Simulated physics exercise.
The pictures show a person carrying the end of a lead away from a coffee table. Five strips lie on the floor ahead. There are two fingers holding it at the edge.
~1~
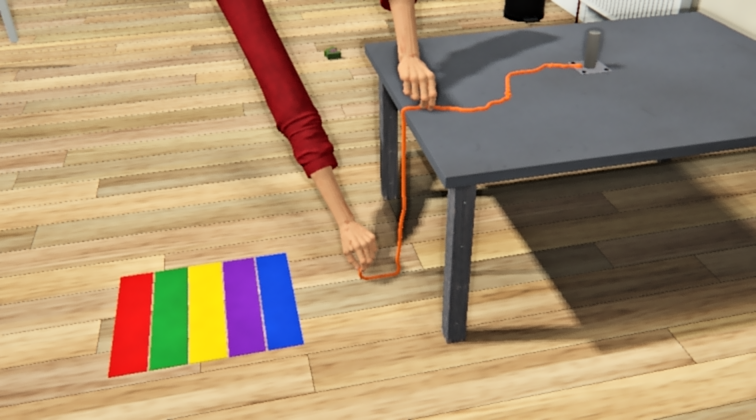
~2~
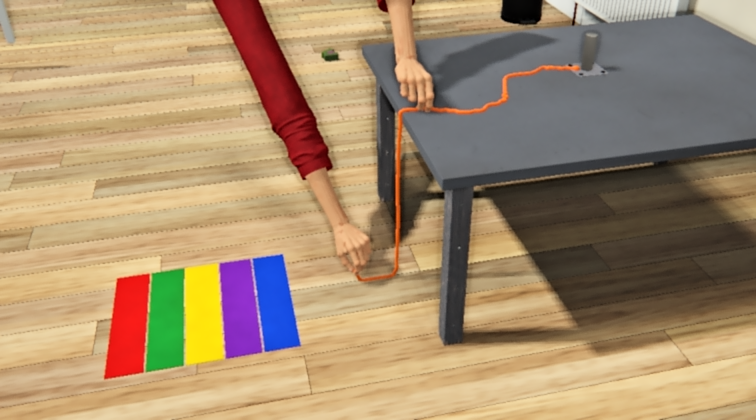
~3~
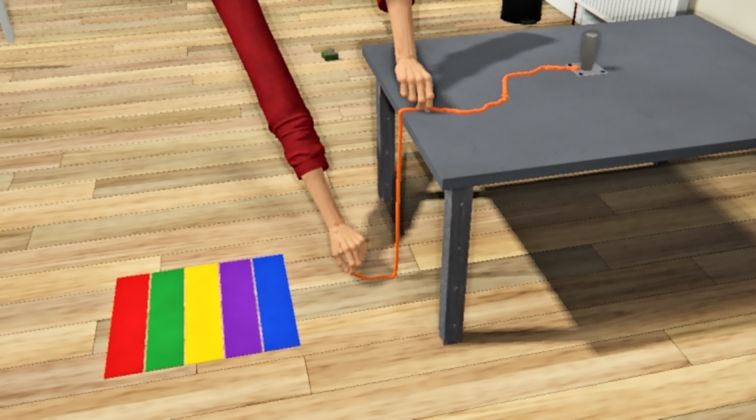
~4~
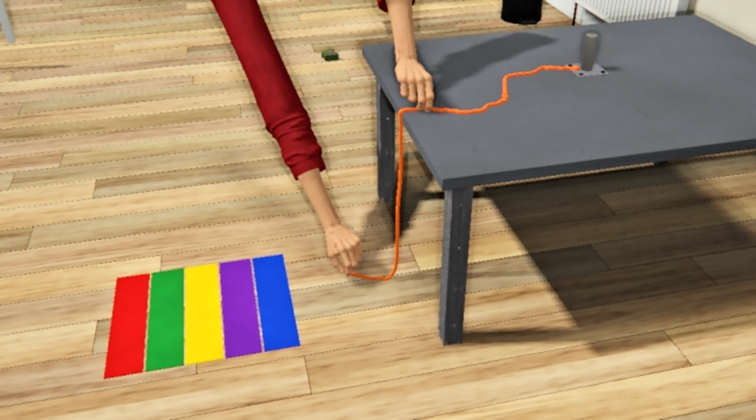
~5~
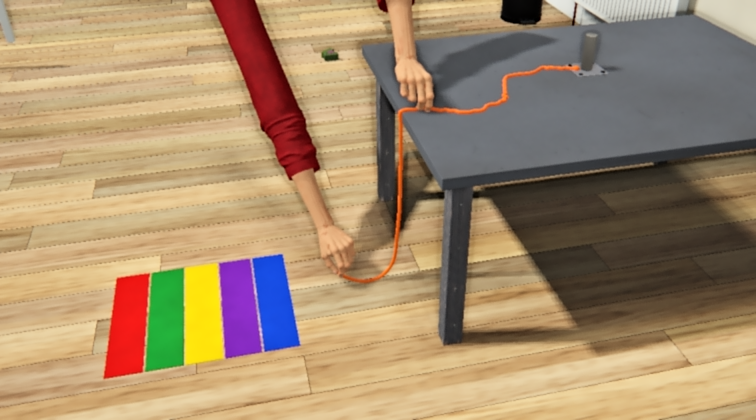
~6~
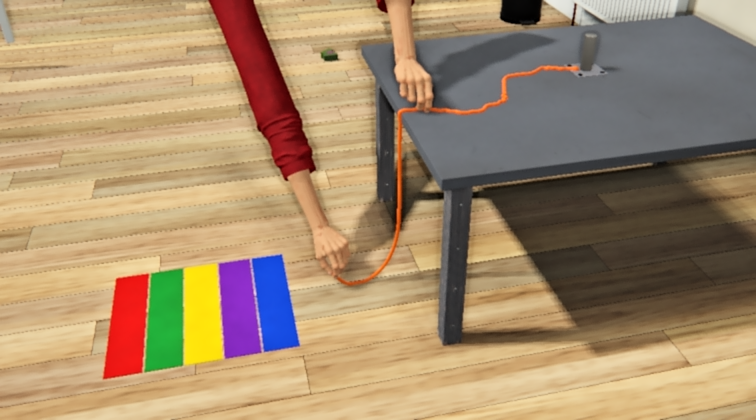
A hand slowly draws an orange cord left across the floor beside a gray table.
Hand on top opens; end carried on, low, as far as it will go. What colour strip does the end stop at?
Green.
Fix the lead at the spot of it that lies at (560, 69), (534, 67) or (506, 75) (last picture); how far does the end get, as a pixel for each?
Approximately at (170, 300), at (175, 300) and at (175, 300), in that order.
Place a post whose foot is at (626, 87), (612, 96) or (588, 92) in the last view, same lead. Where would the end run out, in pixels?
About (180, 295), (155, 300) and (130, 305).
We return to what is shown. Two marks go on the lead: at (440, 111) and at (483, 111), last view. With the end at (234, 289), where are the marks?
Point one: (393, 130); point two: (418, 103).
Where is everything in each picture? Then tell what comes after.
The first picture shows end (360, 269); blue (283, 328); purple (246, 335); yellow (208, 341); green (169, 347); red (130, 354).
The second picture shows end (355, 271); lead through (548, 69) (505, 86) (474, 111) (401, 123) (398, 196) (397, 260).
The third picture shows end (350, 272).
The fourth picture shows end (346, 272); lead through (548, 69) (505, 86) (474, 111) (401, 123) (399, 195) (397, 260).
The fifth picture shows end (339, 273).
The sixth picture shows end (334, 274); lead through (548, 69) (504, 87) (474, 112) (400, 123) (400, 196) (388, 260).
Soon after, end near (234, 289); over purple.
After that, end near (189, 296); over yellow.
At the stop, end near (164, 300); over green. It gets as far as the green strip.
